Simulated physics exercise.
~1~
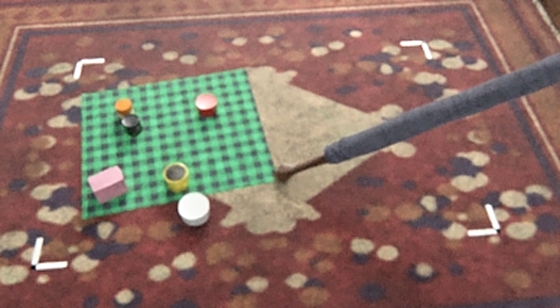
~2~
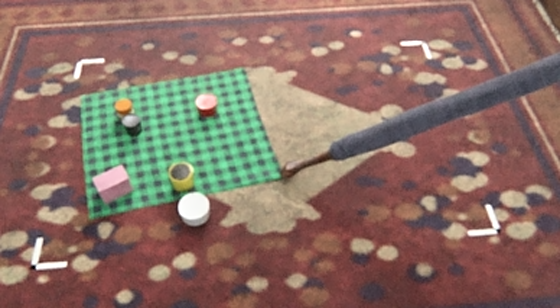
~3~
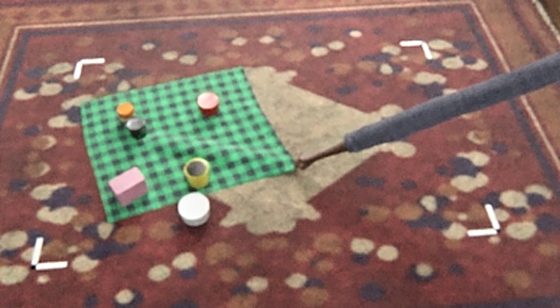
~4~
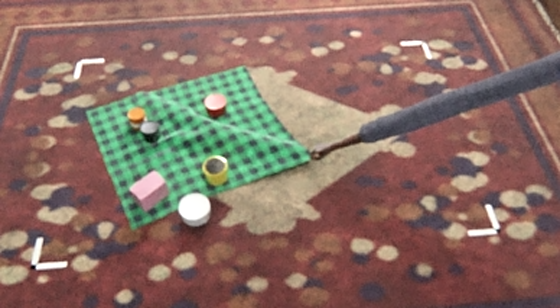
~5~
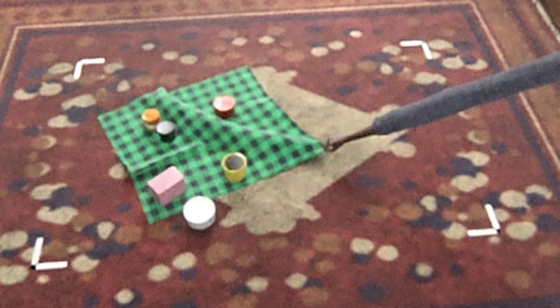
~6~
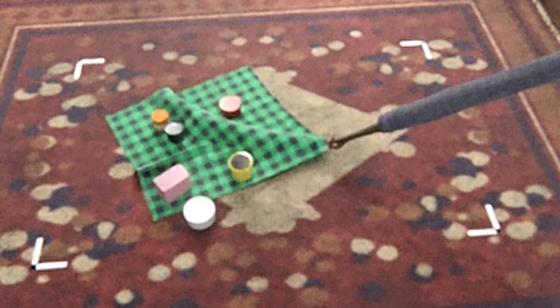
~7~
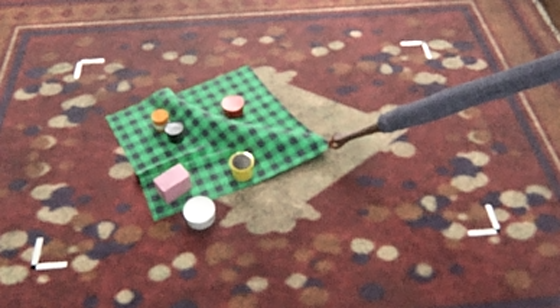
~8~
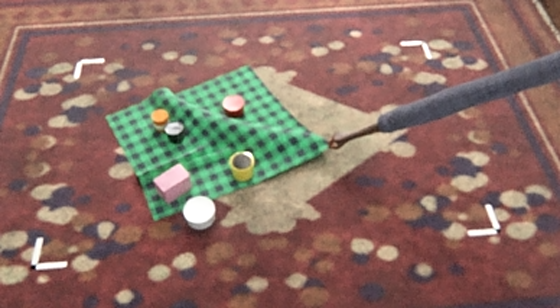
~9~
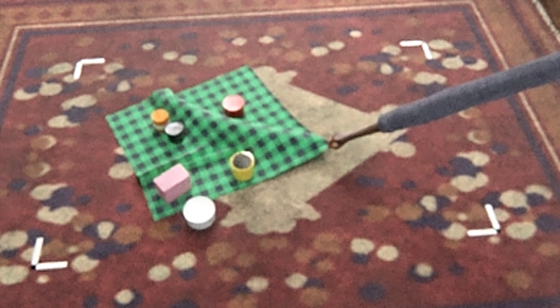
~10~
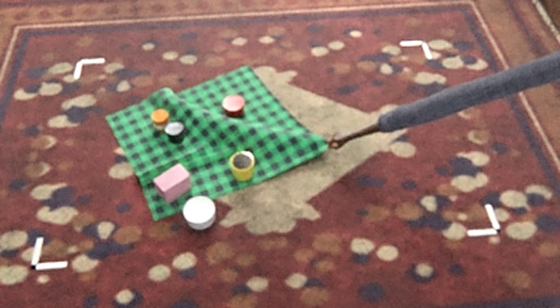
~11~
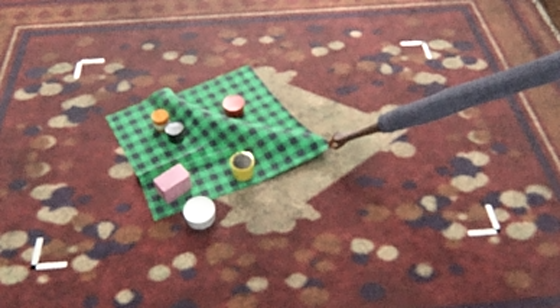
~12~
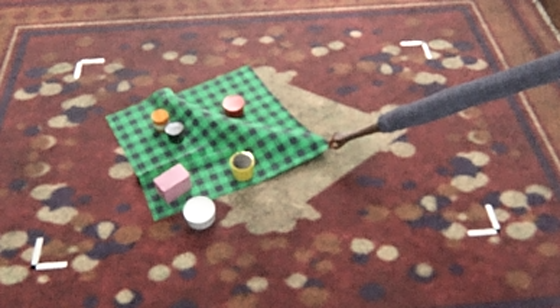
Green checked cloth sliding right across a patterned rug at a rod's tip, carrying small pots and a pink block, then resting rumpled.
